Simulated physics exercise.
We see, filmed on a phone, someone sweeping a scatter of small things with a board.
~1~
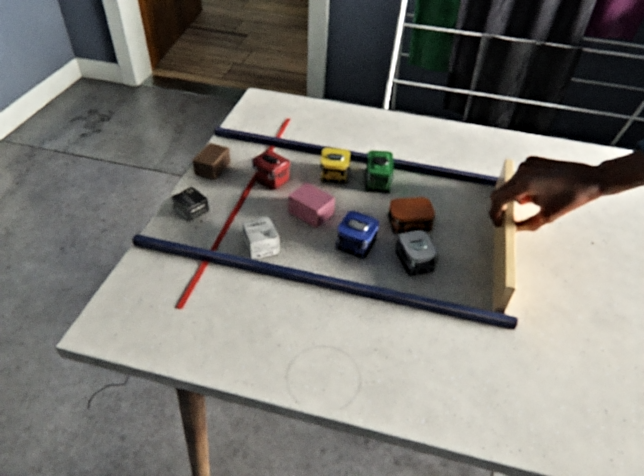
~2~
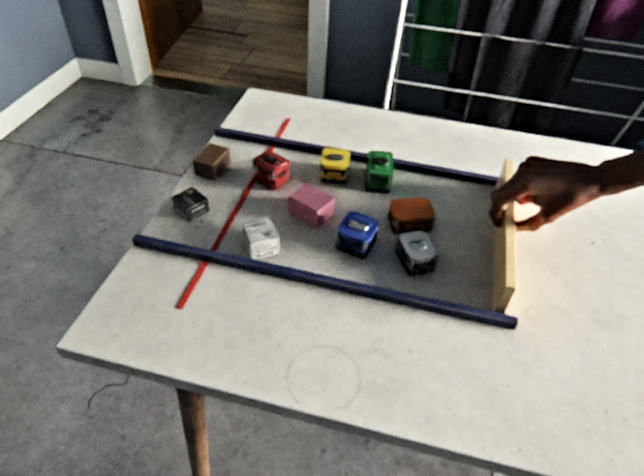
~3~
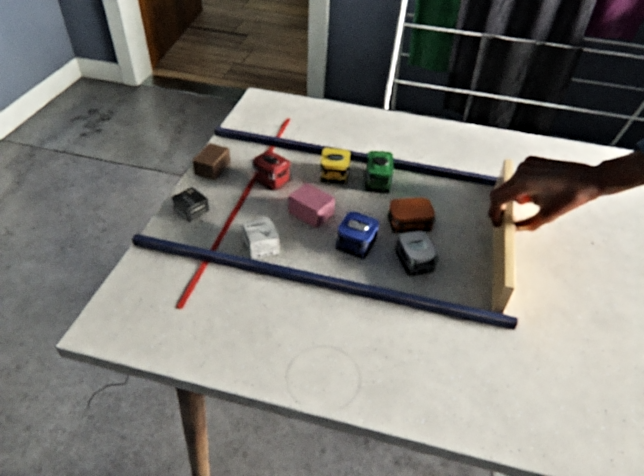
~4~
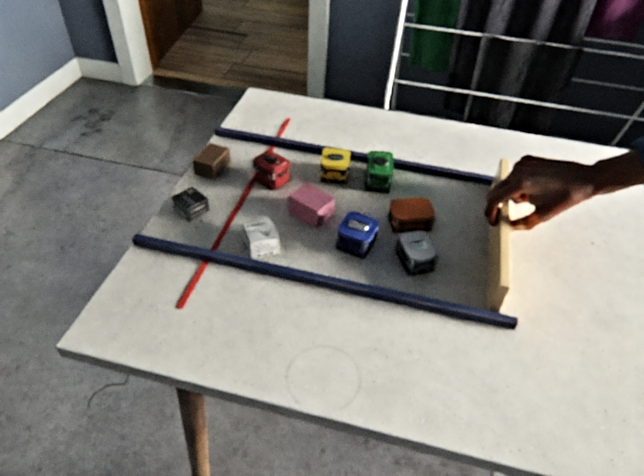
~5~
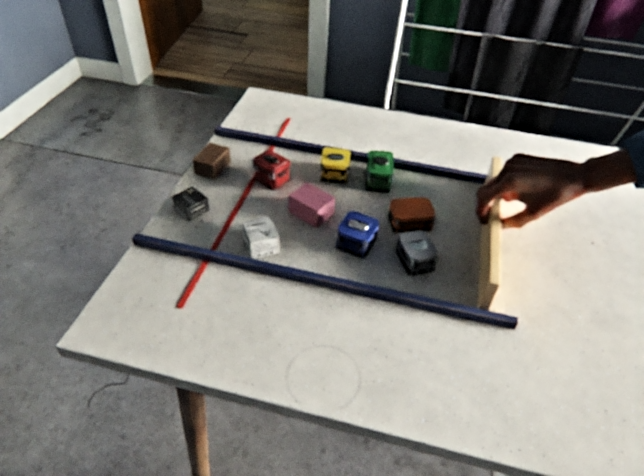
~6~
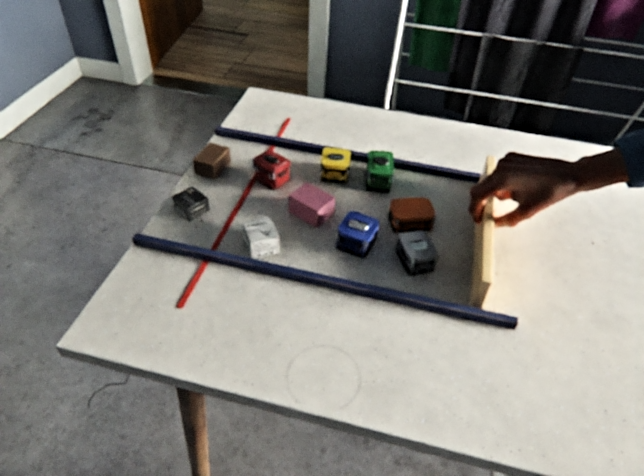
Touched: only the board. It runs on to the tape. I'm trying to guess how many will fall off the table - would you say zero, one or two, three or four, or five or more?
The sweep knocks one or a pair off.
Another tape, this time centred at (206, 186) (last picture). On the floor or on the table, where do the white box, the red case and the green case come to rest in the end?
In short: White box safe, red case gone, green case safe.
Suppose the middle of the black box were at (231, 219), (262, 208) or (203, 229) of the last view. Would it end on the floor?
Try one it is not knocked off; try two it is not knocked off; try three it is not knocked off.
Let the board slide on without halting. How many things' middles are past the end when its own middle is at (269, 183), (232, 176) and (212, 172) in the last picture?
0, 2 and 6.
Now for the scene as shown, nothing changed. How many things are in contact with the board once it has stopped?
In contact: 4.
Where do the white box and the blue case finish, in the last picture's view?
Look around (200, 234) for the first and around (188, 206) for the second.
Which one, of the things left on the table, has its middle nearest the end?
That's the black box.
Early on, none off yet; brown block at rest near (213, 161); black box at rest near (191, 203); red case at rest near (272, 170).
A while later, none off yet; brown block at rest near (213, 161); black box at rest near (191, 203); red case moving near (269, 167).
Finally, the number that fall off is one or two; lost, brown block.
